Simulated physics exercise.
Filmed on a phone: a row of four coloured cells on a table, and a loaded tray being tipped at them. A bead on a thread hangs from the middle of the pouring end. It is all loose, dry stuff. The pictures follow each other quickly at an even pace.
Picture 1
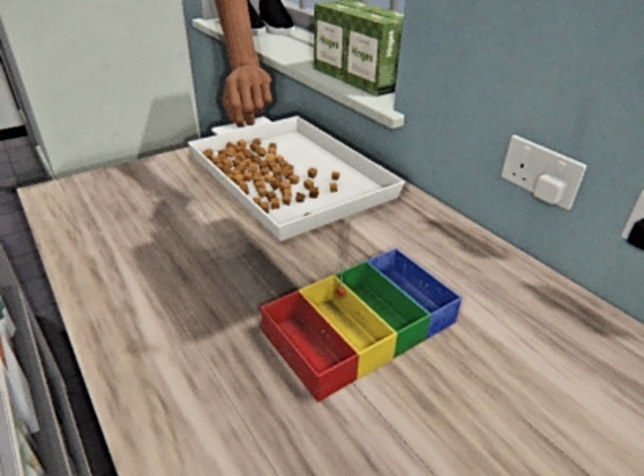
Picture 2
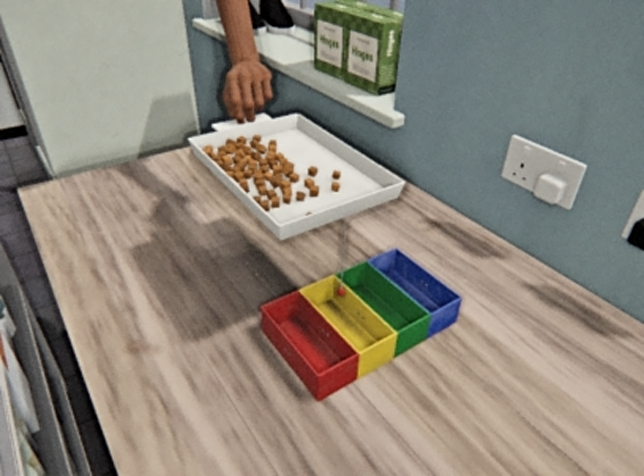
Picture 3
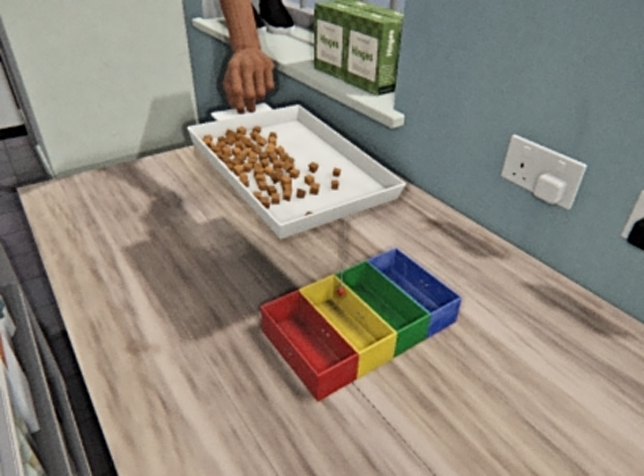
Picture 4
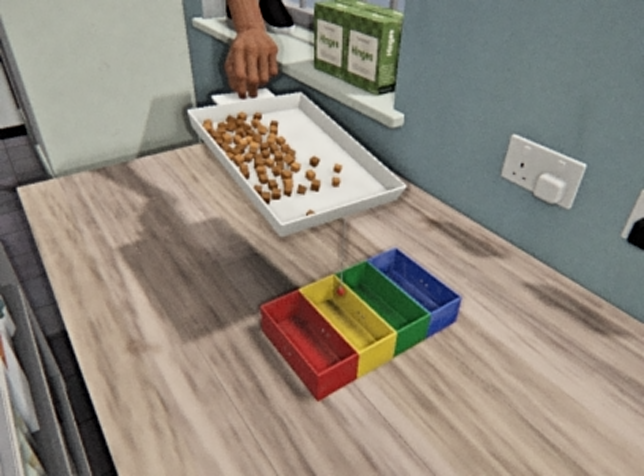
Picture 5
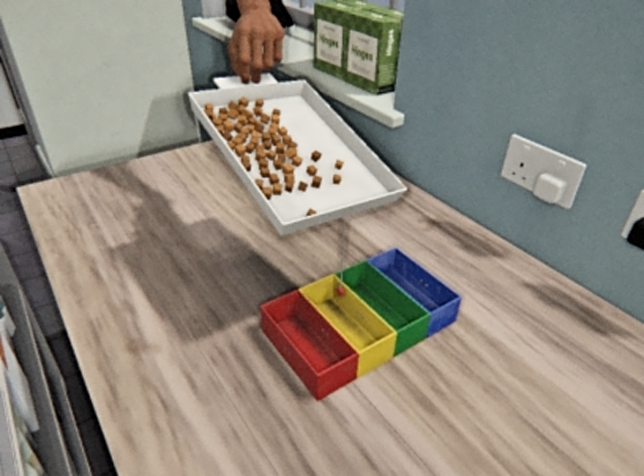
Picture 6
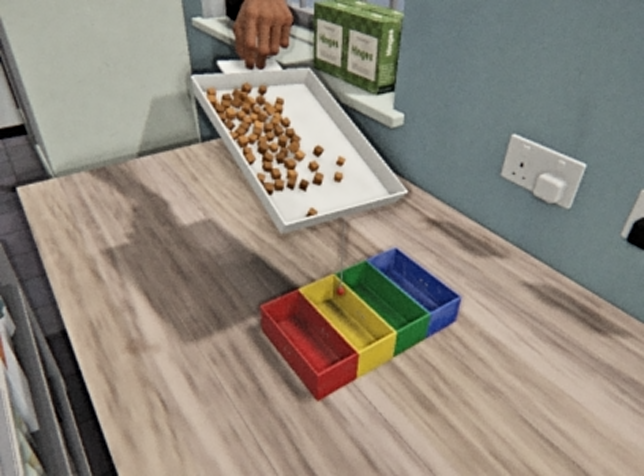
A hand gradually lifts the far end of a white tray holding small brown cubes.
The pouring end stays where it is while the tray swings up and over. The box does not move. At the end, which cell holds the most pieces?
The green one ends fullest.
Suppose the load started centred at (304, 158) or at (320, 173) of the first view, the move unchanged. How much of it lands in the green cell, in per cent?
About 40 and 50 per cent.
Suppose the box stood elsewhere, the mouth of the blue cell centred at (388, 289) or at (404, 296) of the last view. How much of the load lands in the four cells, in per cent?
Roughly 80 per cent, and 80 per cent.
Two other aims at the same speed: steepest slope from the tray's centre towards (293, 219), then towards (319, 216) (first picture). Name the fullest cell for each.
First the red one, then the red one.
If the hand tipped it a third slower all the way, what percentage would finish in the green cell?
Near 40 %.
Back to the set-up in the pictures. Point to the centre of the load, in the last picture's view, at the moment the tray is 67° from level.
Close to (358, 194).
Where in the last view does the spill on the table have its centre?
Around (592, 413).
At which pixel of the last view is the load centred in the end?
Roughly at (398, 327).
Soon, tray tipped steeply; nearly all on the tray; a small part falling or outside the box.
A while on, tray tipped past a quarter turn; about a third on the tray; about a quarter in the green cell; a small part in the yellow cell; a small part in the blue cell; about a quarter falling or outside the box.
Towards the end, tray tipped past a quarter turn; about half in the green cell; about a quarter in the yellow cell; a small part in the blue cell; about a quarter falling or outside the box.
Finally, tray tipped past a quarter turn; about half in the green cell; about a quarter in the yellow cell; a small part in the blue cell; none in the red cell; about a quarter outside the box.
